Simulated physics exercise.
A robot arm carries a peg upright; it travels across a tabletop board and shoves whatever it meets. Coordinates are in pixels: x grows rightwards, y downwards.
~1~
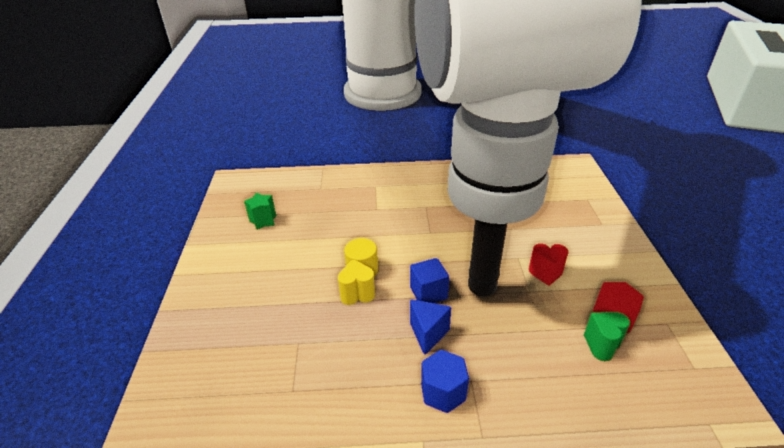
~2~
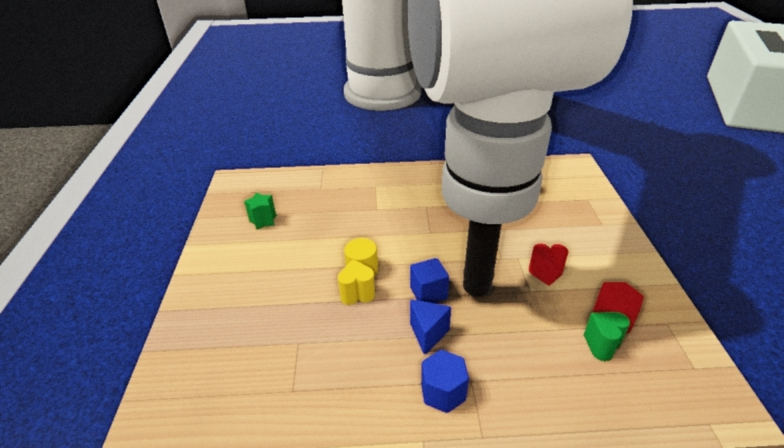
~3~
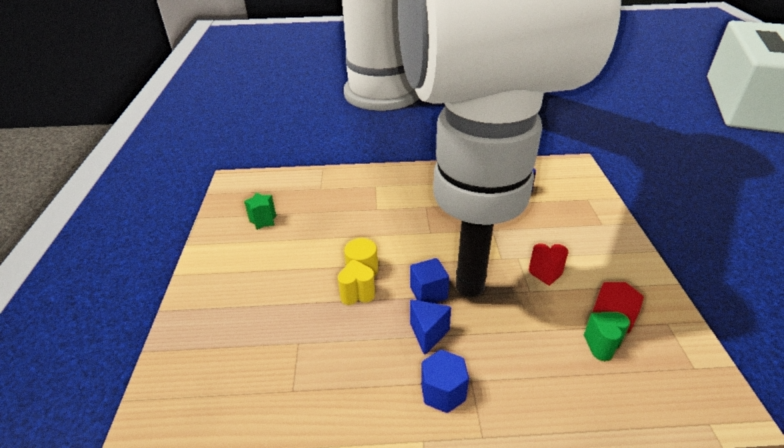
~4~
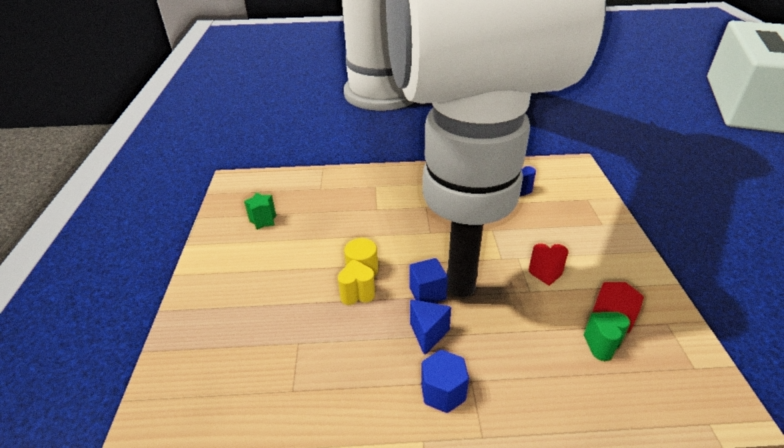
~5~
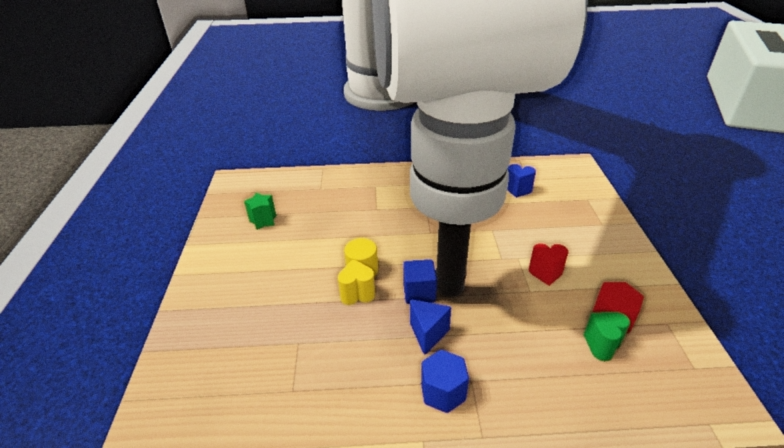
A white and grey robot arm with a black peg stands over a light wooden board on a blue table, seen from a fixed raised view. A green star sits far left, yellow blocks left of centre, blue blocks in the middle, and red and green pieces at right. The peg slides left and nudges the blue four-sided block slightly left, uncovering another blue block behind.
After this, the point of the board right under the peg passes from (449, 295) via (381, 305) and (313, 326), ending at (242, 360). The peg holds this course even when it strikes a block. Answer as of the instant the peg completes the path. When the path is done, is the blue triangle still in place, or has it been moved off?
The blue triangle keeps its place.
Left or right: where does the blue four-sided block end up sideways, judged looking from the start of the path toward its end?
It shifts rightward.
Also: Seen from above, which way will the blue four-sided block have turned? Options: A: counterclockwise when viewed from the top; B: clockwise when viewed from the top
Letter B.
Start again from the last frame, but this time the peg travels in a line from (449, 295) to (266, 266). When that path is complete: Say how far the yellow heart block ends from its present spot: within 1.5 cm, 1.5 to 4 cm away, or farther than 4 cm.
Result: Over 4 cm.
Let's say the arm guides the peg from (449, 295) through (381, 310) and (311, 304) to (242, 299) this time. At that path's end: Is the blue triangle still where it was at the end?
Yes, that is what happens.
On the path given first. One third of the way, peg at (379, 298); yellow heart block at (342, 272), turned 20° anticlockwise; yellow circular block at (357, 243); blue four-sided block at (373, 261), turned 70° clockwise.
Two thirds of the way, peg at (311, 319); yellow heart block at (337, 272); yellow circular block at (357, 243); blue four-sided block at (373, 261), turned 75° clockwise.
At the end, peg at (240, 353); yellow heart block at (337, 272); yellow circular block at (357, 243); blue four-sided block at (373, 261), turned 75° clockwise; blue triangle still.
